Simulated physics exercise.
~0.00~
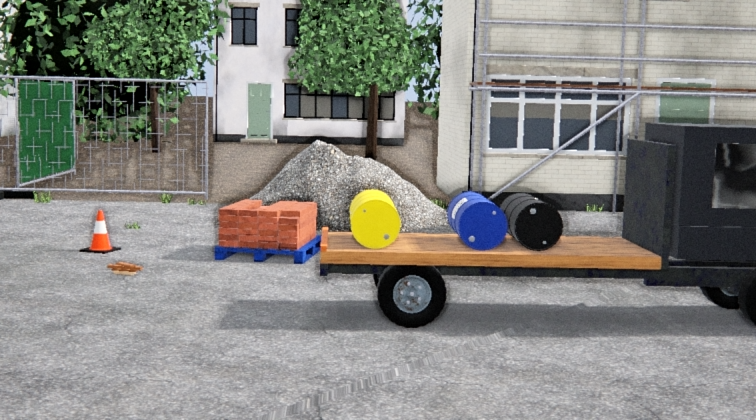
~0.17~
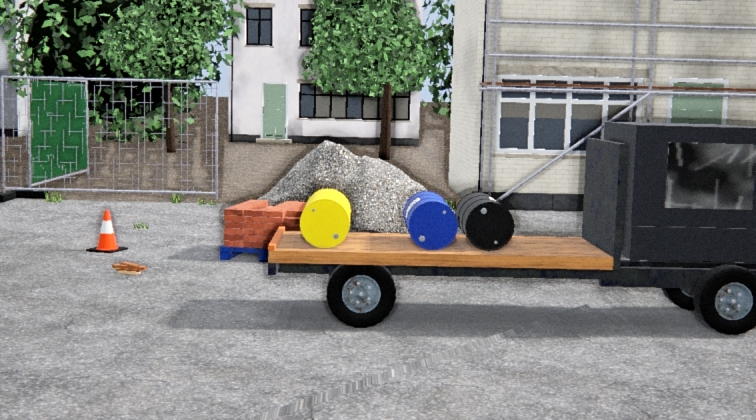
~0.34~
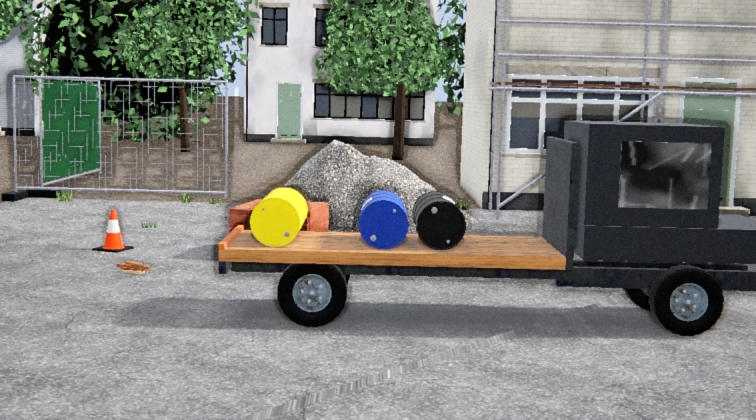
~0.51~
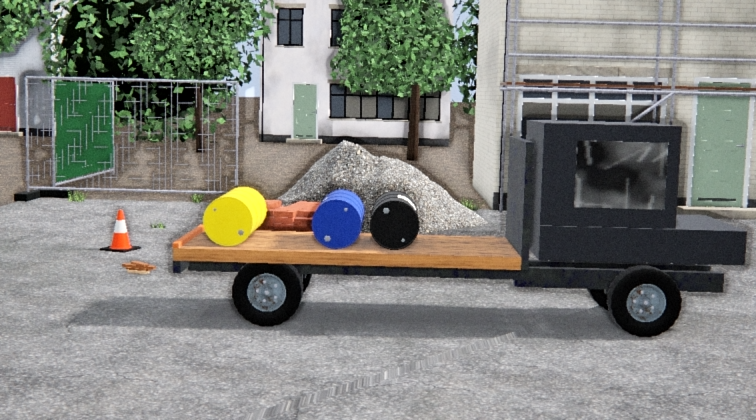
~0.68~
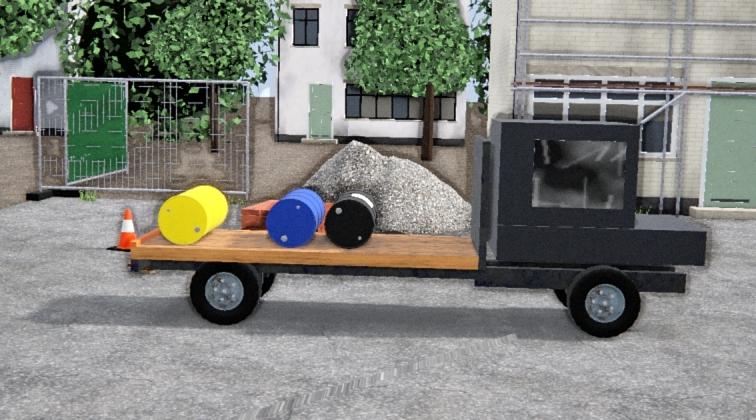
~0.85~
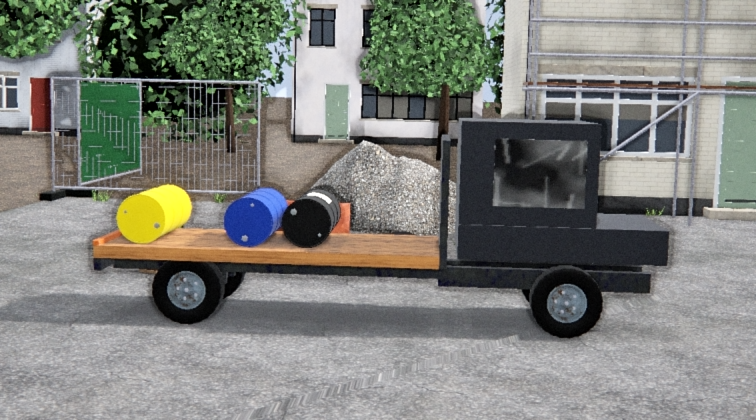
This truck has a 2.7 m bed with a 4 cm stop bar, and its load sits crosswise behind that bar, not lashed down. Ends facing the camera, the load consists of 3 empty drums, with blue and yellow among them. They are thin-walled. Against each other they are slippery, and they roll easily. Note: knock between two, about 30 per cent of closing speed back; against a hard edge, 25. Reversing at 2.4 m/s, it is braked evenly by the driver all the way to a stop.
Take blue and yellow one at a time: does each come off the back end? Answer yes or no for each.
Blue: No, yellow: No.
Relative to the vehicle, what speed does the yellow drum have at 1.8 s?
0.2 m/s, give or take.
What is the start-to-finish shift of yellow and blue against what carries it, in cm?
For yellow it's 20, and for blue it's 70.
Then, 1.8 s in, blue is on the bed, 80 cm from the bar, rolling towards it; yellow is on the bed, 15 cm from the bar, rolling away from it; 0 over the tail so far.
Then, 2.9 s in, blue is on the bed, 50 cm from the bar; yellow is on the bed, 10 cm from the bar; 0 over the tail so far.
In the end (4.2 s), blue is on the bed, 55 cm from the bar; yellow is on the bed, 15 cm from the bar; 0 over the tail so far.
